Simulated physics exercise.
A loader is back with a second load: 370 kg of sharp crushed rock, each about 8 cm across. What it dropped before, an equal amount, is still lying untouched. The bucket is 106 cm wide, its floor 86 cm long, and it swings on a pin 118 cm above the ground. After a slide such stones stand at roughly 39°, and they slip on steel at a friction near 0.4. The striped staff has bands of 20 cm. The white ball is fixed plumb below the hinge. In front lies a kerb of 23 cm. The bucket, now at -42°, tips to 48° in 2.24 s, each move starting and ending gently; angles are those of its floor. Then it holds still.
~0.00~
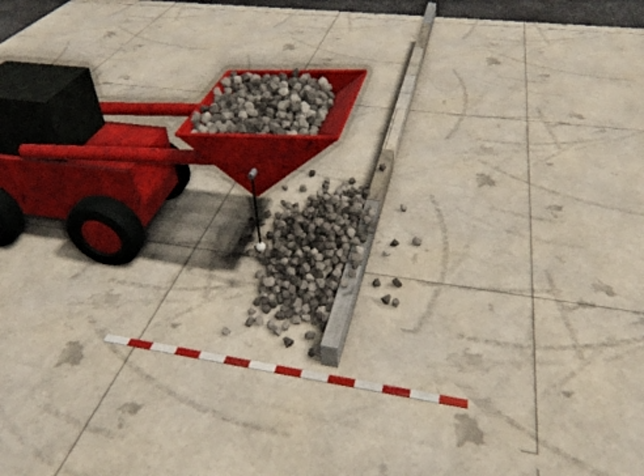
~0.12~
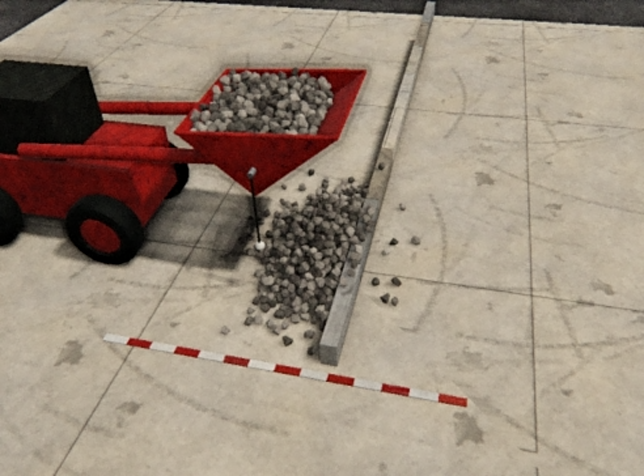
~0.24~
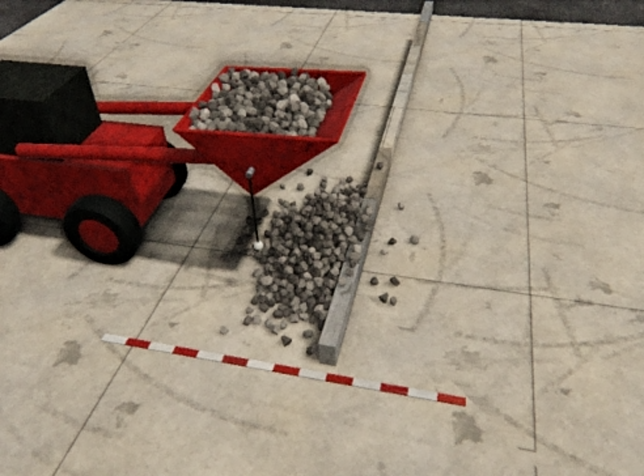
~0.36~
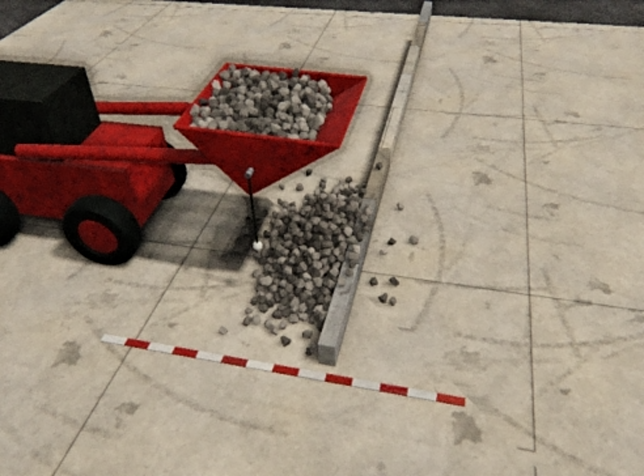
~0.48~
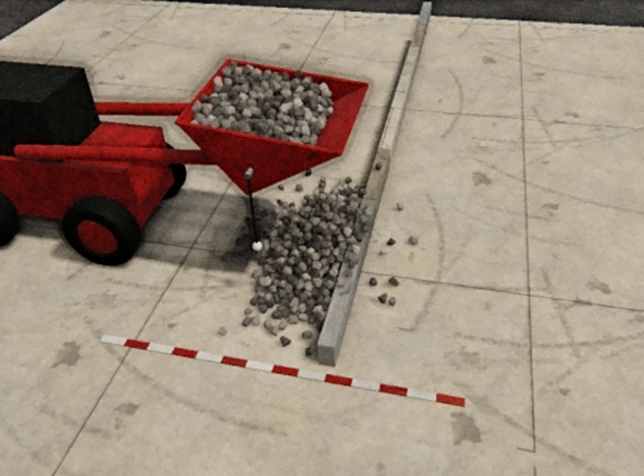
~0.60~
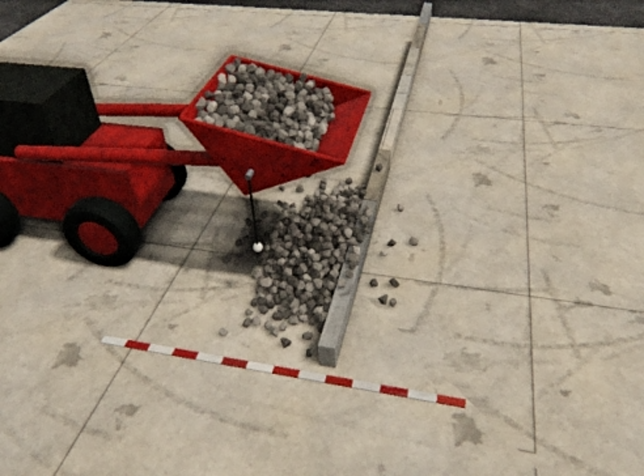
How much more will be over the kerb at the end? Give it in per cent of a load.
Some 52 per cent is added.
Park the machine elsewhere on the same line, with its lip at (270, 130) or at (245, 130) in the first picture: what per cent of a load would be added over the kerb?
First some 0, then 0 per cent.
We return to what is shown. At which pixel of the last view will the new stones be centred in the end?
Near (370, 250).
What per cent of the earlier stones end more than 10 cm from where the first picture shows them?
About 0 per cent.
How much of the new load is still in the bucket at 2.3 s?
Roughly 10 per cent is still inside.
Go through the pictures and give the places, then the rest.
Lip at (338, 139), floor tilted -42°, highest stones at (289, 88). The earlier load is highest near (335, 220), 34 cm above ground level, 99 % on this side of the kerb, 1 % over the kerb, in the first picture.
The bucket is at -41°, its lip at (337, 139); the top of the load is at (284, 87); the stones move at 0.1 m/s on average, in the second picture.
Lip at (337, 141), floor tilted -39°, highest stones at (269, 85); the stones move at 0.1 m/s on average, in the third picture.
Lip at (339, 147), floor tilted -36°, highest stones at (255, 83); the stones move at 0.1 m/s on average, in the fourth picture.
Lip at (341, 154), floor tilted -31°, highest stones at (238, 78); the stones move at 0.2 m/s on average, in the fifth picture.
The bucket is at -26°, its lip at (344, 163); the top of the load is at (235, 76); the stones move at 0.2 m/s on average, in the sixth picture.
After 1.7 s the floor is at 34°; in per cent of one load, 90 in the bucket, 108 on this side of the kerb, 2 over the kerb; the foremost stones are at (392, 264).
After 2.3 s the floor is at 48°; in per cent of one load, 9 in the bucket, 151 on this side of the kerb, 40 over the kerb; the foremost stones are at (456, 277).
After 2.7 s the floor is at 48°; in per cent of one load, 2 in the bucket, 148 on this side of the kerb, 51 over the kerb; the foremost stones are at (485, 265).
After 5.3 s the floor is at 48°; in per cent of one load, 0 in the bucket, 146 on this side of the kerb, 53 over the kerb; the foremost stones are at (490, 265). Net gain over the kerb, 52.
